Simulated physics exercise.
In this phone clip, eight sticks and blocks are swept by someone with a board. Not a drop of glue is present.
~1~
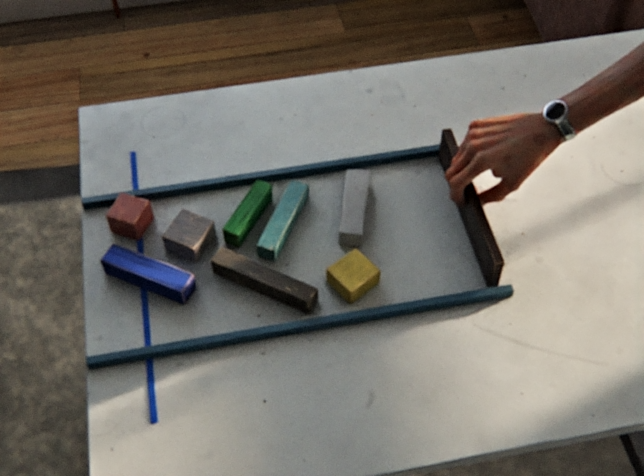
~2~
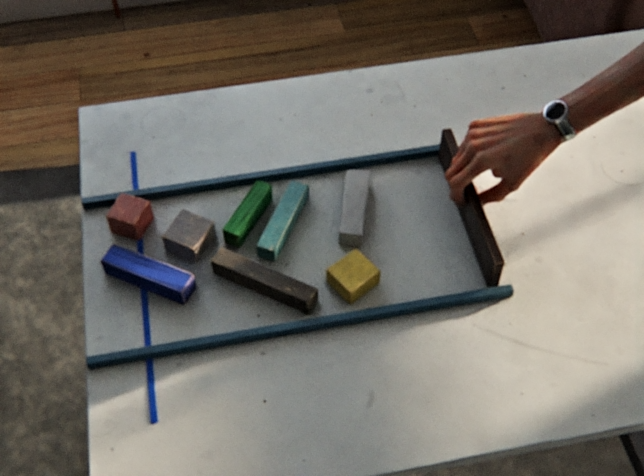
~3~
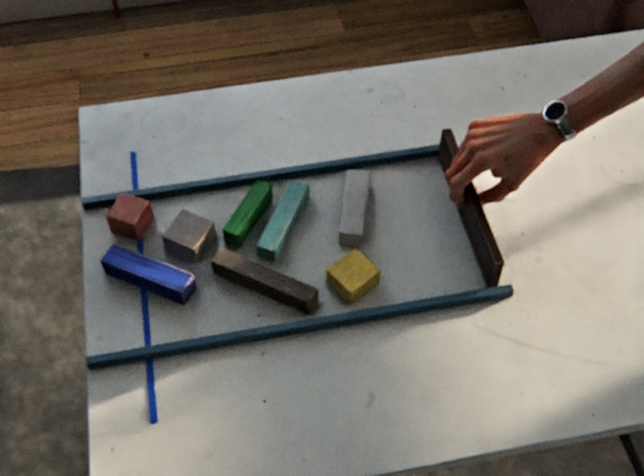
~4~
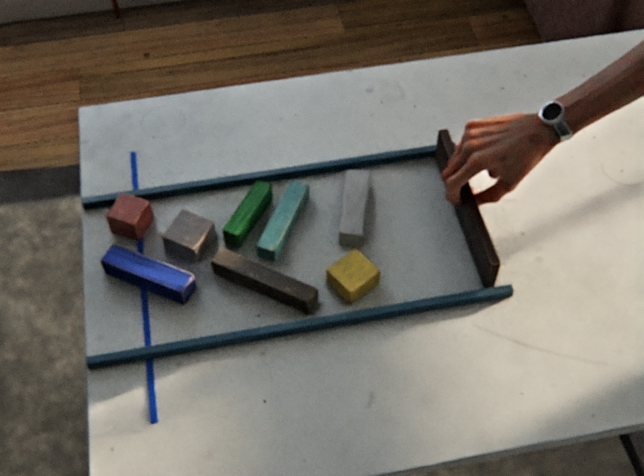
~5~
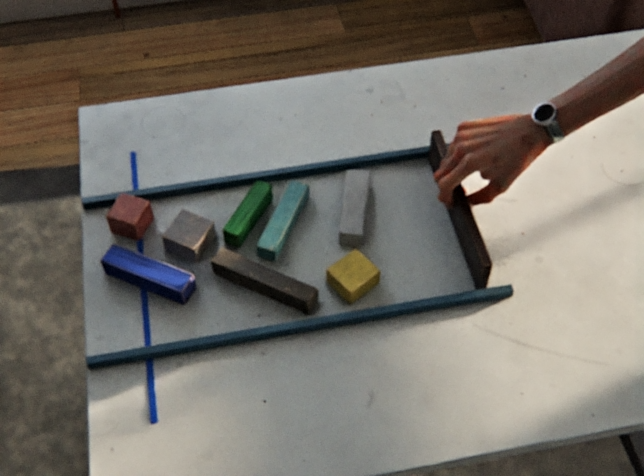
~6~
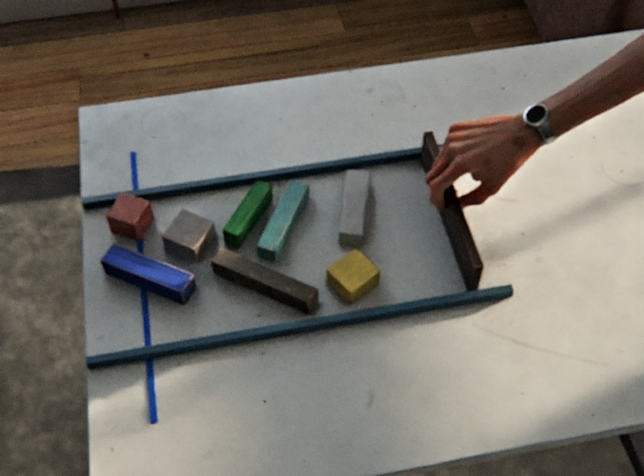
A hand slides a dark board slightly left between two rails toward unmoving coloured blocks.
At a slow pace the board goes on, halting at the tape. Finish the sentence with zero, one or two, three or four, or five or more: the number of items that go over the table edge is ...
The number of items that go over the table edge is three or four.
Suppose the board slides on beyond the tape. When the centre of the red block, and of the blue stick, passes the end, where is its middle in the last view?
Middle: Roughly (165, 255); roughly (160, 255).
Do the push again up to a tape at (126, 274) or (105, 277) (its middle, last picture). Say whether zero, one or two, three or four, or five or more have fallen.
Number down, tape by tape: Five or more / at least five.
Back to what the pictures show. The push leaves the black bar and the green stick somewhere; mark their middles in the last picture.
The first comes to rest at (90, 313), and the second at (85, 231).
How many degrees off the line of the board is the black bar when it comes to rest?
About 45° out of line.
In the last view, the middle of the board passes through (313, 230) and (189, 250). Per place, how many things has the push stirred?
Moved so far: 5, then 8.
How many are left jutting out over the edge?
As for overhanging, the count is 2.
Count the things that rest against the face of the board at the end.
Well, it touches 2.
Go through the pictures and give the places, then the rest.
Red block (130, 217); blue stick (149, 273); grey block (190, 235); board (469, 205); tape (142, 271), in the first picture.
Blue stick (149, 274); green stick (248, 213), in the second picture.
Grey block (190, 235); black bar (264, 281), in the third picture.
Red block (130, 217); board (465, 206), in the fourth picture.
Blue stick (149, 274); turquoise bar (284, 220), in the fifth picture.
Red block (130, 217); blue stick (149, 274); grey block (190, 235); board (449, 208); tape (142, 271), in the sixth picture.
Soon after, none off yet; red block at rest near (130, 217); blue stick at rest near (149, 274); grey block at rest near (190, 235).
In the end, the number that fall off is three or four; gone, grey block, blue stick and red block.
